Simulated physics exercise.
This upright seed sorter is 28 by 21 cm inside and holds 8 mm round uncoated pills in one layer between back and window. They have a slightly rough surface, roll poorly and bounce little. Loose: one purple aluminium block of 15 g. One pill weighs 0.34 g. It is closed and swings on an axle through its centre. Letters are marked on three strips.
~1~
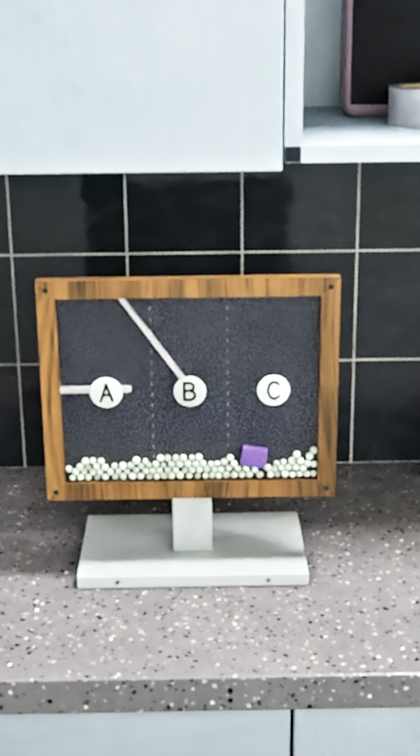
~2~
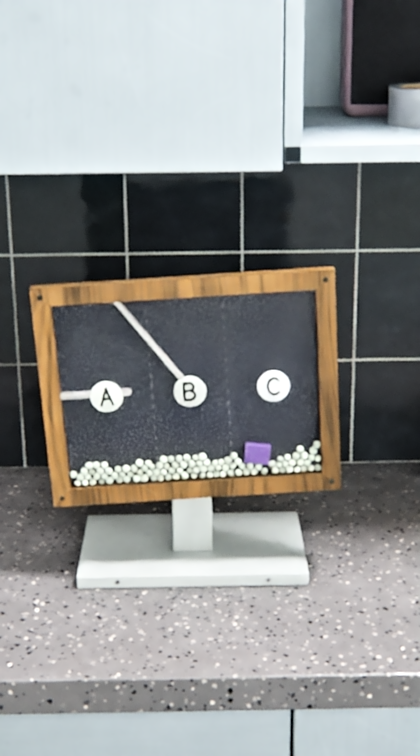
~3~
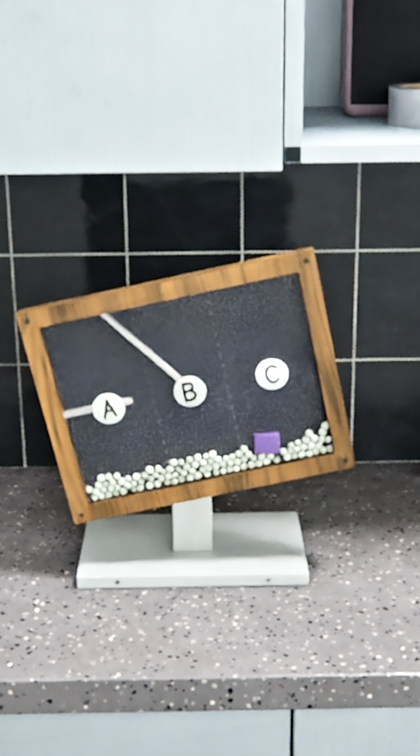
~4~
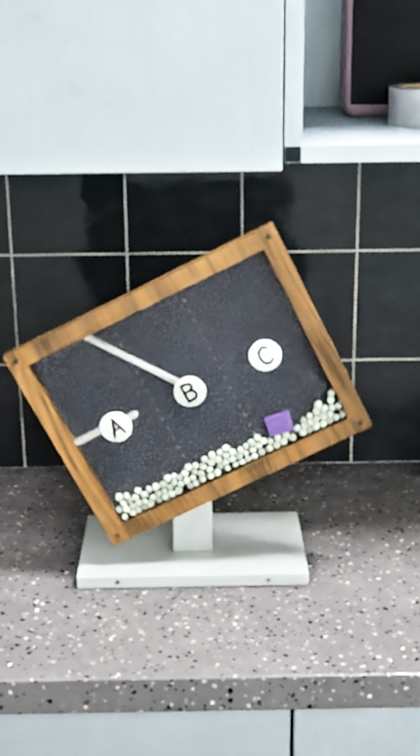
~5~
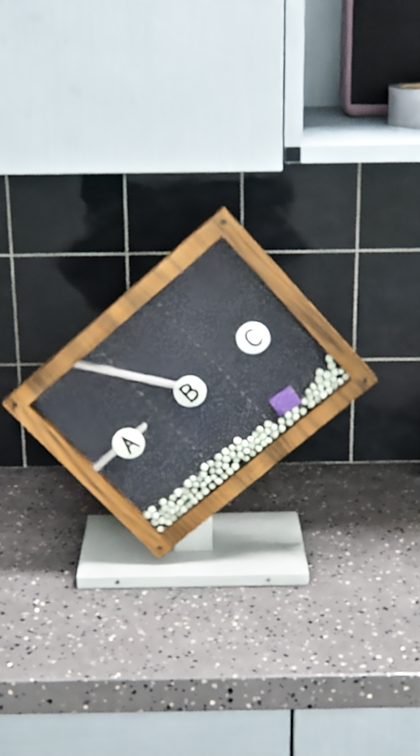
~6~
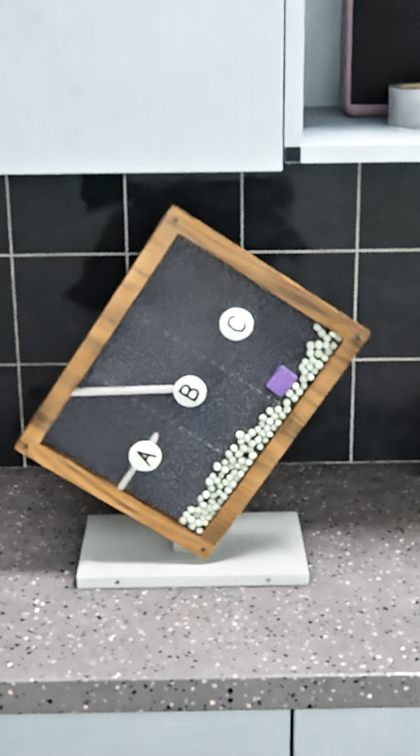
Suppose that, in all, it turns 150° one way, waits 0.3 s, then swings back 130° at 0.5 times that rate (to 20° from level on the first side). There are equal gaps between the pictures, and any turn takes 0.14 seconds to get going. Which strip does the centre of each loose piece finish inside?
I would say A.
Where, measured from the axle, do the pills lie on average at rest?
It lies close to 9 centimetres left and 8 centimetres below.
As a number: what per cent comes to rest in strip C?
Something like 0 per cent finishes there.
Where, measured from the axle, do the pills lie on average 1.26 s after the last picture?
Some 1 cm right and 11 cm below.
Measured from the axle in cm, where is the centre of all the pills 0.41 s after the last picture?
10 cm right, 3 cm below.
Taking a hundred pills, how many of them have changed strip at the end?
I'd guess roughly 65 percent, give or take.
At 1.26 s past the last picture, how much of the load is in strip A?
Close to 100 % of the load.
Then, 0.41 s after the last picture, it stands 150° anticlockwise; the pills' middle is 10 cm right of and 3 cm below the centre; A 100 %; purple block in A.
Then, 1.26 s after the last picture, it stands 85° anticlockwise; the pills' middle is 1 cm right of and 11 cm below the centre; A 100 %; purple block in A.
Then, 1.81 s after the last picture, it stands 20° anticlockwise; the pills' middle is 9 cm left of and 8 cm below the centre; A 95 %, B 5 %; purple block in A.
All still 2.7 s after it, it stands 20° anticlockwise; A 100 %, B 0 %, C 0 %; purple block in A.
